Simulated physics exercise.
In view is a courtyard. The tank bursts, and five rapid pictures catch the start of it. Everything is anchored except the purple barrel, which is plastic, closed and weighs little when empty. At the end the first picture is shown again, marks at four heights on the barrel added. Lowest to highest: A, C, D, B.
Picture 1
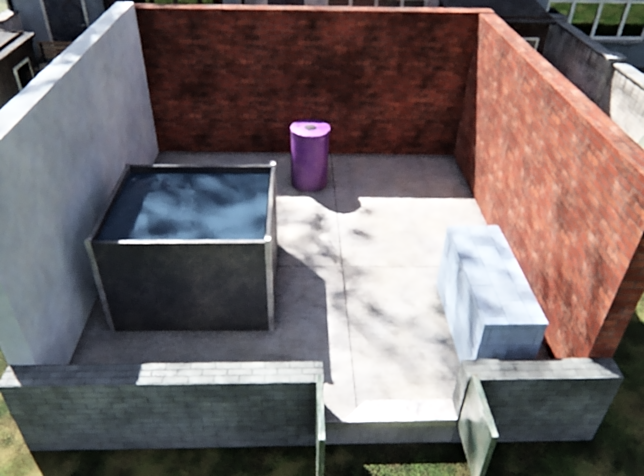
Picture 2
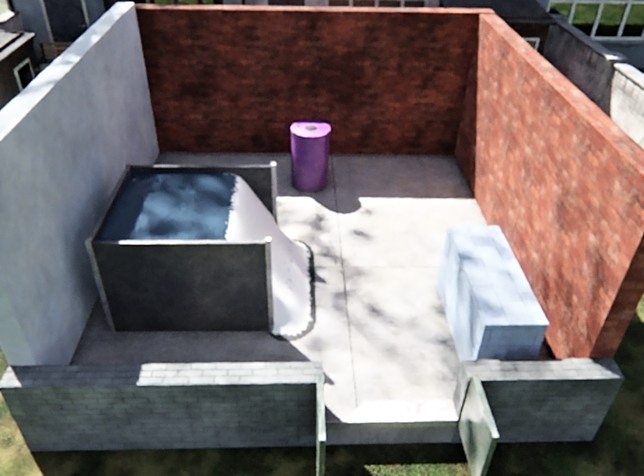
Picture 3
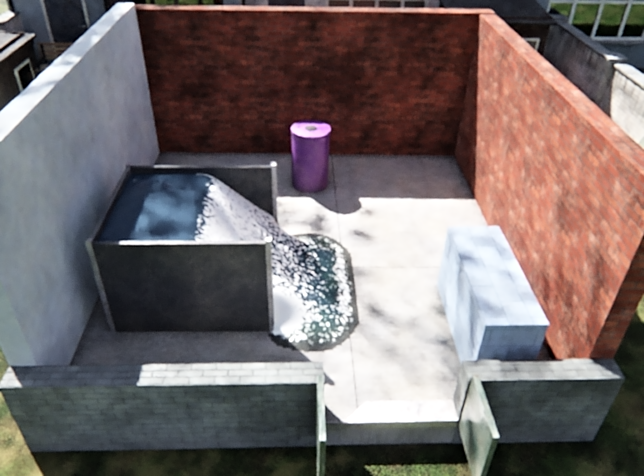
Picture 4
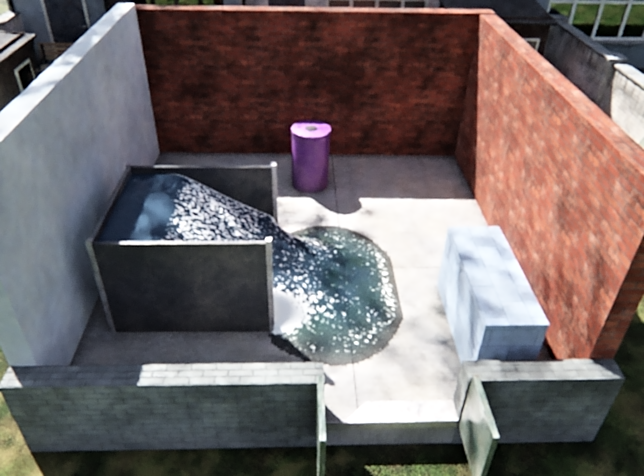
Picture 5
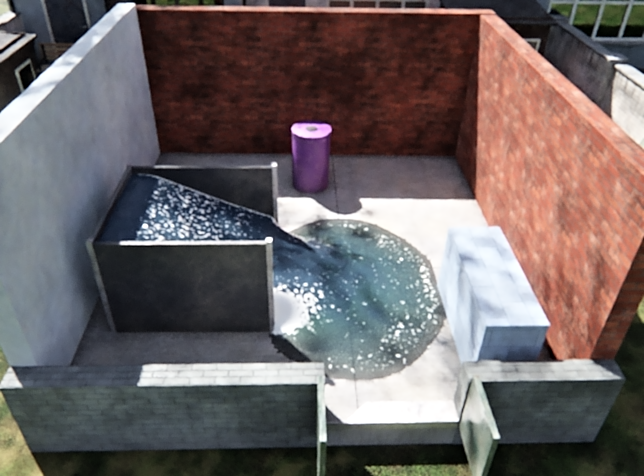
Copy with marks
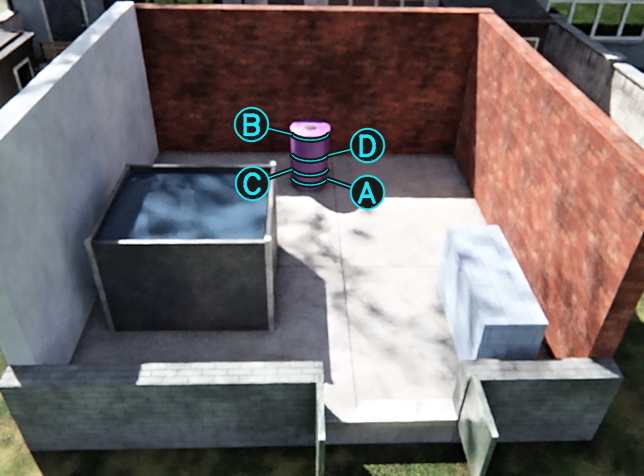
In the video, a dark tank full of water stands in a walled courtyard with a purple barrel and a pale block; water pours from the tank's right side and spreads across the paving in a widening, foam-flecked pool.
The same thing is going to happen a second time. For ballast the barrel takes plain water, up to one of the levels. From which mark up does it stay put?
Take C.
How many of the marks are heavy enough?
Three.
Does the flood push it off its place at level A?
Yes, that goes wrong.
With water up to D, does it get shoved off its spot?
No, that is safe.
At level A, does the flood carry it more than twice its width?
No, it does not.
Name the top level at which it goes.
It is A.
On the marked copy, A at (310, 185); B at (310, 140); C at (310, 175); D at (310, 161); from the bottom up A, C, D, B.
Choosing A, it is pushed about its own width away.
Choosing B, it does not move.
Choosing C, it does not move.
Choosing D, it does not move.
